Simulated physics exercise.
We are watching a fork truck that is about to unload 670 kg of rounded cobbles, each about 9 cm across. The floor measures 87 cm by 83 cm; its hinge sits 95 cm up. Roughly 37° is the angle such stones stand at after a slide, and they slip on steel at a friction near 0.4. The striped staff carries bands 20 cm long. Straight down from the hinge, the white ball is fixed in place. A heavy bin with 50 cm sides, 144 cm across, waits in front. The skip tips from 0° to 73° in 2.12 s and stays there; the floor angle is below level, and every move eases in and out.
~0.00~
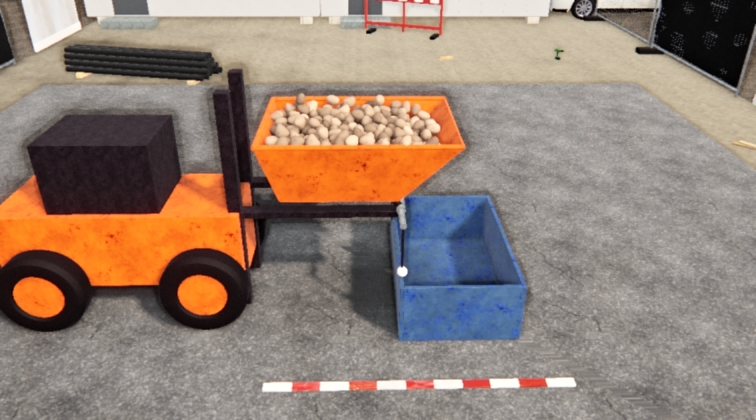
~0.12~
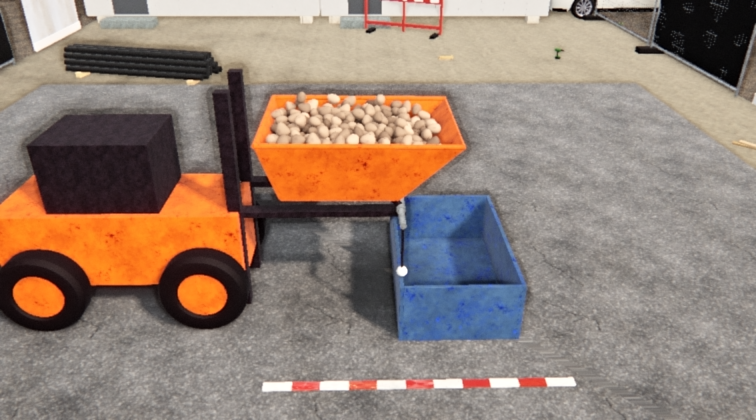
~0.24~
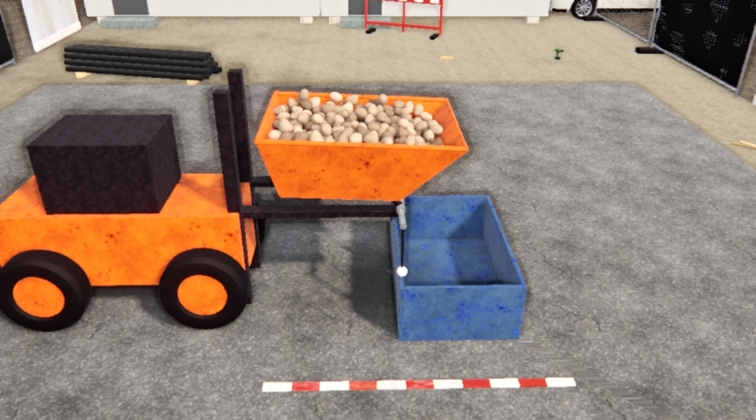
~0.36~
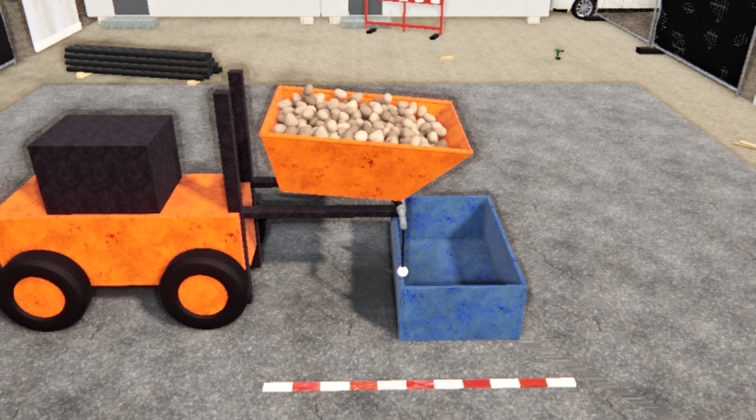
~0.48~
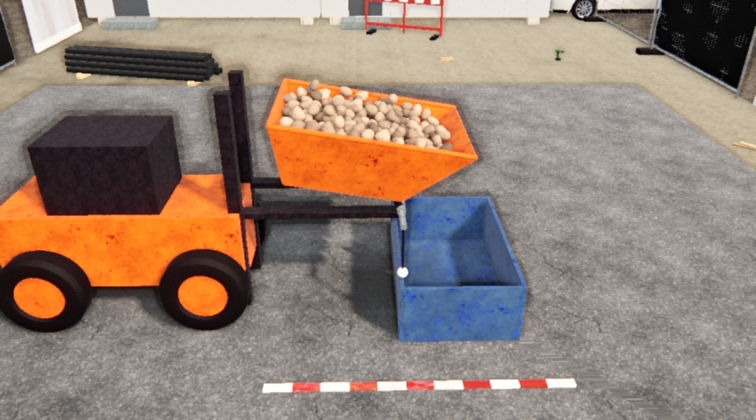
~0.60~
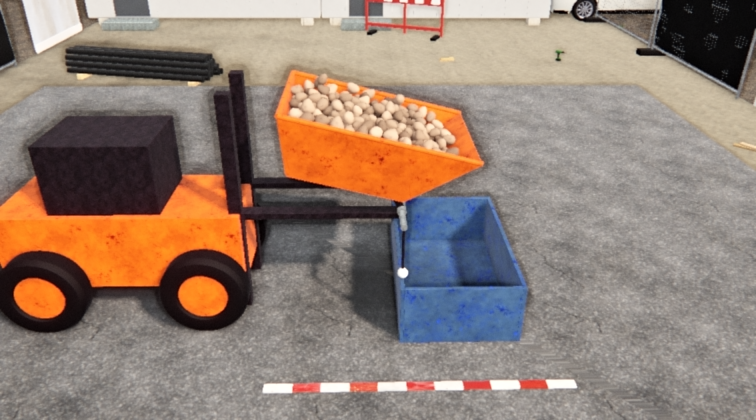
In a paved yard, an orange forklift gradually tilts its stone-filled skip down toward the right.
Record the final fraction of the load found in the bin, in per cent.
Final fraction: About 15 %.
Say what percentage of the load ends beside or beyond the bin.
85%, roughly.
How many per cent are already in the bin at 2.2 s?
10 per cent or so by then.
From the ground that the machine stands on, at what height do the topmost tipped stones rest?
The top of the heap ends up around 34 cm above that ground.
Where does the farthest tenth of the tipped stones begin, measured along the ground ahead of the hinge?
About 200 cm.
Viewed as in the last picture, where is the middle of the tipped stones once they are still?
Roughly at pixel (547, 278).
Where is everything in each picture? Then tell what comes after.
In the first frame, the skip is at 0°, its lip at (464, 147); the top of the load is at (348, 107).
In the second frame, the skip is at 1°, its lip at (465, 147); the top of the load is at (339, 107); the stones move at 0.1 m/s on average.
In the third frame, the skip is at 3°, its lip at (468, 150); the top of the load is at (341, 105); the stones move at 0.2 m/s on average.
In the fourth frame, the skip is at 6°, its lip at (472, 153); the top of the load is at (326, 102); the stones move at 0.3 m/s on average.
In the fifth frame, the skip is at 10°, its lip at (477, 158); the top of the load is at (308, 98); the stones move at 0.4 m/s on average.
In the sixth frame, lip at (482, 164), floor tilted 14°, highest stones at (311, 90); the stones move at 0.5 m/s on average.
After 1.6 s the floor is at 62°; 98 % in the skip, 2 % in the bin; the foremost stones are at (512, 223).
After 2.2 s the floor is at 73°; 36 % in the skip, 12 % in the bin, 52 % beside or beyond the bin; the foremost stones are at (618, 296).
After 2.6 s the floor is at 73°; 13 % in the skip, 15 % in the bin, 72 % beside or beyond the bin; the foremost stones are at (672, 294).
After 5.2 s the floor is at 73°; 0 % in the skip, 16 % in the bin, 84 % beside or beyond the bin; the foremost stones are at (730, 301).
